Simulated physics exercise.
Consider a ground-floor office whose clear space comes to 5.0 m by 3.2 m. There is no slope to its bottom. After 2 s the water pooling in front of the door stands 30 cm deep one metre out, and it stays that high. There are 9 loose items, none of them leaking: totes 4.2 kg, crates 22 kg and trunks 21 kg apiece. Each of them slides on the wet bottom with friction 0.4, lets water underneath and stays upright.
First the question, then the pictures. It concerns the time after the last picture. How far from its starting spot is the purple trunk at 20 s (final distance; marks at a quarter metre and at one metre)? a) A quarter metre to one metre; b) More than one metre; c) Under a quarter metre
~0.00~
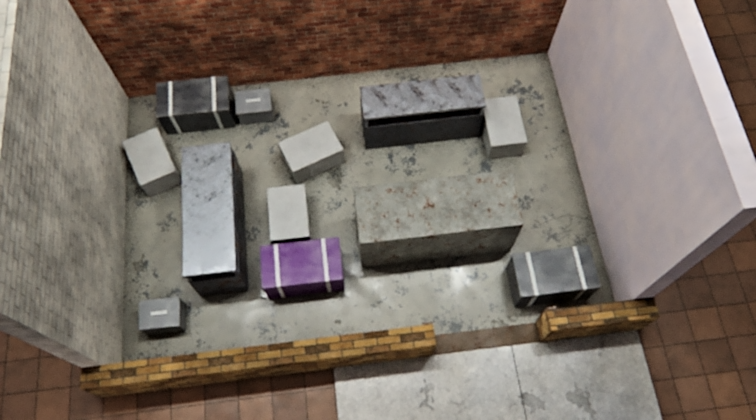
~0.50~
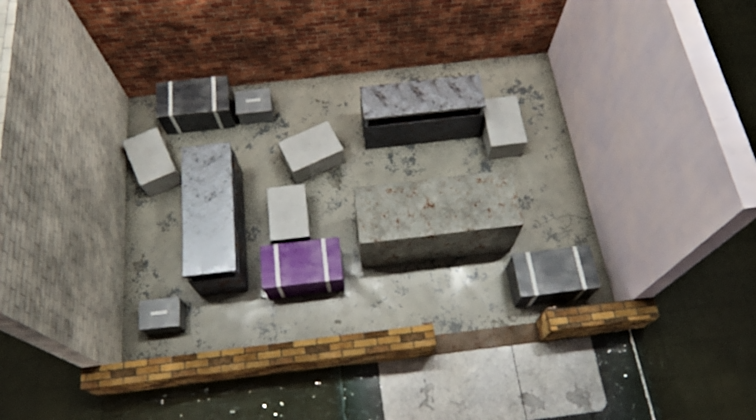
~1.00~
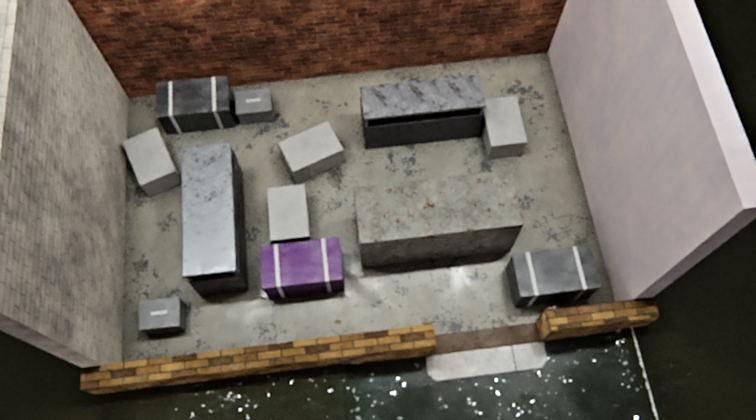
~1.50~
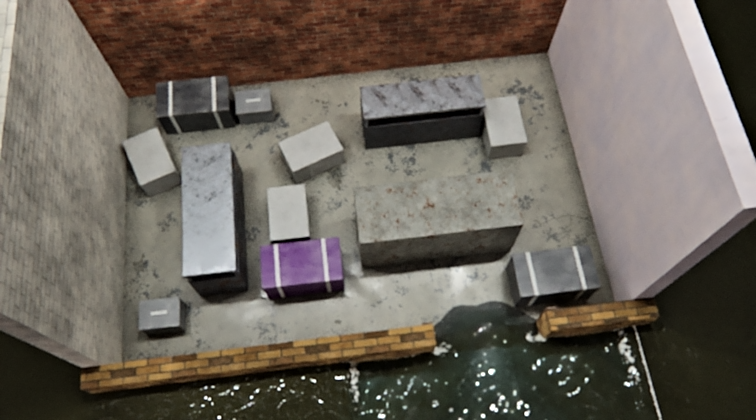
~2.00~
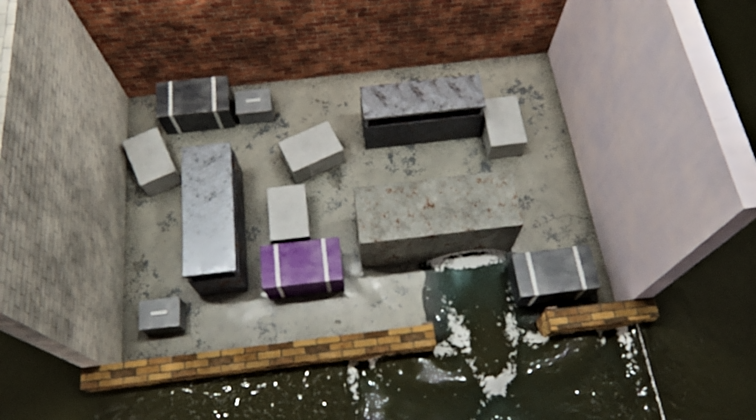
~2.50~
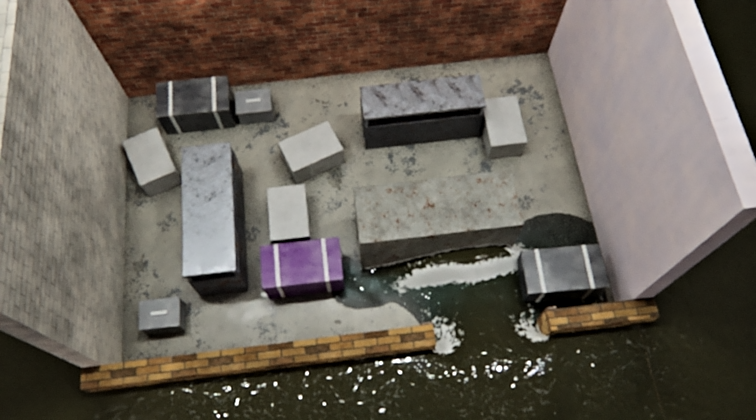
A quarter metre to one metre.
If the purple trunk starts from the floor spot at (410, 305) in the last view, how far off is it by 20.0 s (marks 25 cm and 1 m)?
By then it winds up well off.
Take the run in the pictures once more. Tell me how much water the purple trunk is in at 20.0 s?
Roughly 27 cm deep.
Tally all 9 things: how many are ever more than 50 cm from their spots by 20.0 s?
That comes to 8.
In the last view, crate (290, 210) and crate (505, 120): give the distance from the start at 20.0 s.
First 20 cm, then 200 cm.
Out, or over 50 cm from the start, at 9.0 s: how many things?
The count is 4.
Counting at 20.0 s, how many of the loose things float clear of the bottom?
It comes to 9 of them.
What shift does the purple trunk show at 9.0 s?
Around 20 centimetres.
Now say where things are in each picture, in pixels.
The first frame shows the purple trunk at (301, 262) rests on the ground; water covers 0.0 m2; 0 of 9 have shifted.
The second frame shows the purple trunk at (301, 262) rests on the ground; 0.0 m2 under water; 0 of 9 have shifted.
The third frame shows the purple trunk at (301, 262) rests on the ground; water covers 0.0 m2; 0 of 9 have shifted.
The fourth frame shows the purple trunk at (301, 262), on the bottom; 0.2 m2 under water; 0 of 9 have shifted.
The fifth frame shows the purple trunk at (301, 262), on the bottom; 0.7 m2 under water; 0 of 9 have shifted.
The sixth frame shows the purple trunk at (301, 262) rests on the ground; water covers 1.8 m2; 1 of 9 have shifted.
After 4.0 s the purple trunk is near (281, 265), 0.2 m from its start, aground; 1 afloat.
After 9.0 s the purple trunk is near (281, 267), 0.2 m from its start, afloat; 8 afloat.
After 16.0 s the purple trunk is near (271, 295), 0.5 m from its start, afloat; 9 afloat.
After 20.0 s the purple trunk is near (270, 295), 0.5 m from its start, afloat; 9 afloat.
